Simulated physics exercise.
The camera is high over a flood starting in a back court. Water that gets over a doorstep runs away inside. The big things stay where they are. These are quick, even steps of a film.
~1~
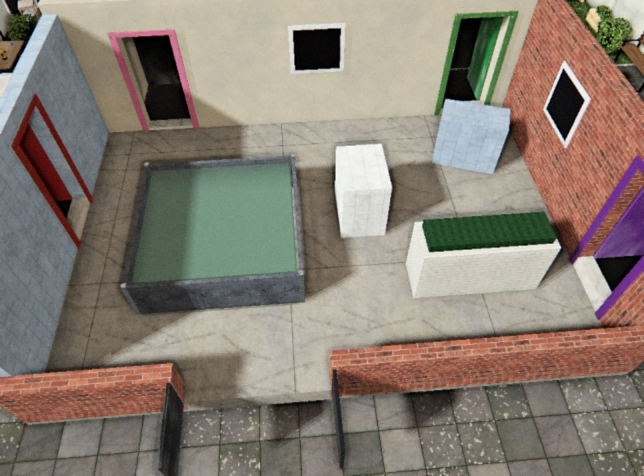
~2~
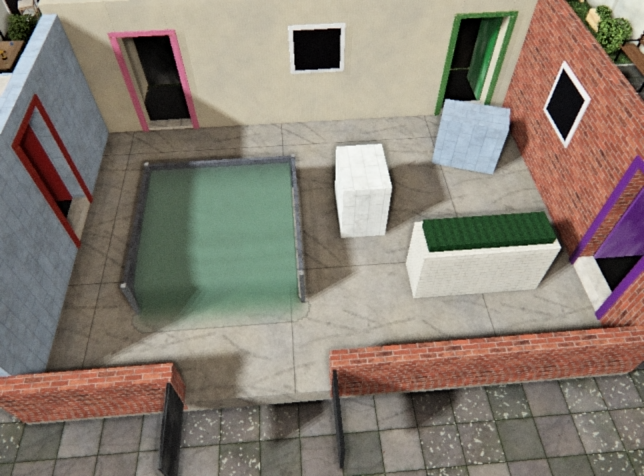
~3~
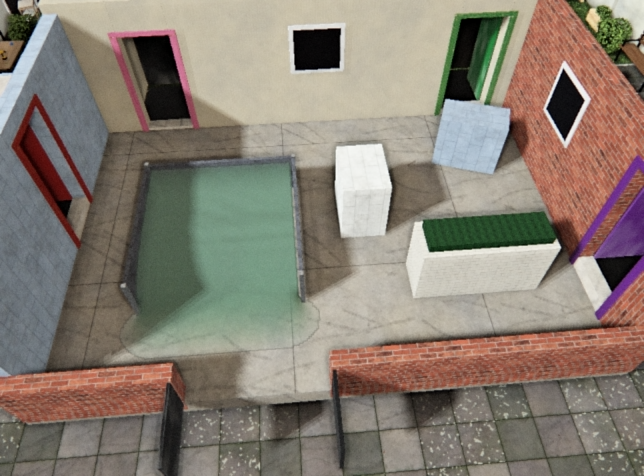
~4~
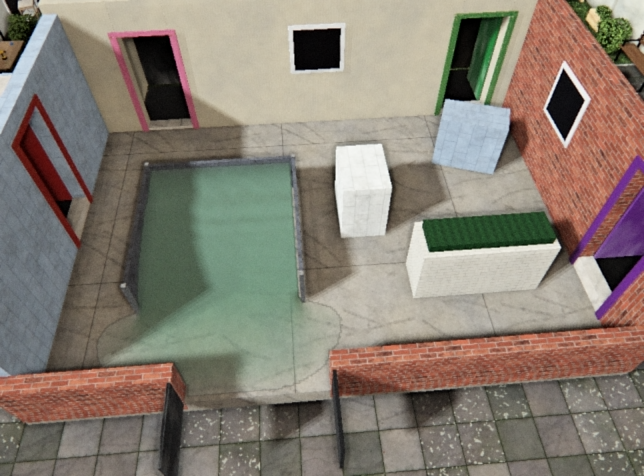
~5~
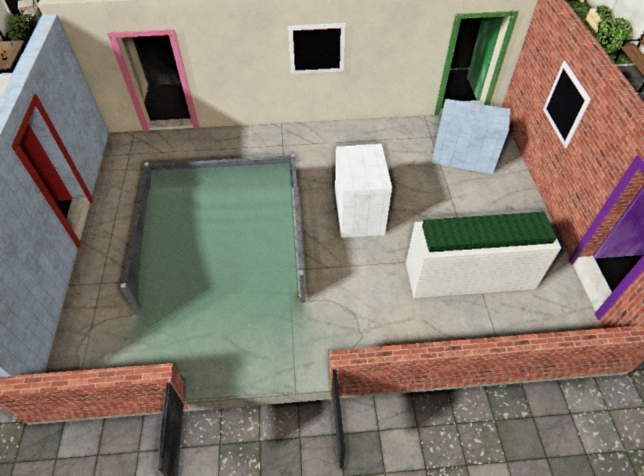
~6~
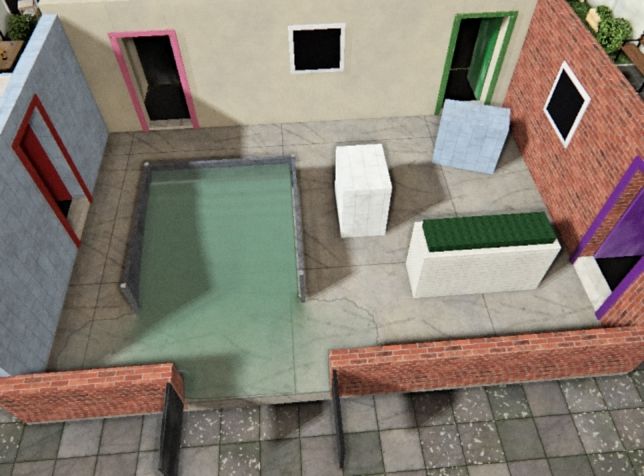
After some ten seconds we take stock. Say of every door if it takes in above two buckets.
One by one: The pink door lets in a lot; the red door admits no more than that; the purple door admits no more than that; the green door admits no more than that.
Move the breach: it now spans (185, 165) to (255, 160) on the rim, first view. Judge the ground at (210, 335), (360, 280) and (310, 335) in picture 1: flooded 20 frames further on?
One after the other: Clear, not flooded, free of water.
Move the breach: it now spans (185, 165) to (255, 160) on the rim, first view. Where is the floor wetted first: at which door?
First comes the pink one.
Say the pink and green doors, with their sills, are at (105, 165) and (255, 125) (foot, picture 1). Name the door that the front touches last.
The green door.
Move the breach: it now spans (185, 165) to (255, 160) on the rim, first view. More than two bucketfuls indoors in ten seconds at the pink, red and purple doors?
Pink goes over; red keeps below it; purple keeps below it.
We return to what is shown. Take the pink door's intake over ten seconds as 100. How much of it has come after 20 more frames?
Close to 0 %.
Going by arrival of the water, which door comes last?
The green one.
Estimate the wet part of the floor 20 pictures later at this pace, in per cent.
About 40 per cent.
A moment on, water covers 15 % of the floor; the pink door not reached, the red door not reached, the purple door not reached, the green door not reached.
Next, water covers 25 % of the floor; the pink door not reached, the red door not reached, the purple door not reached, the green door not reached.
Then, water covers 40 % of the floor; the pink door wet at the sill, nothing in, the red door wet at the sill, nothing in, the purple door wet at the sill, nothing in, the green door not reached.
Later, water covers 55 % of the floor; the pink door over two buckets in, the red door wet at the sill, nothing in, the purple door wet at the sill, nothing in, the green door not reached.
In the end, water covers 85 % of the floor; the pink door far over two buckets in, the red door wet at the sill, nothing in, the purple door wet at the sill, nothing in, the green door wet at the sill, nothing in.
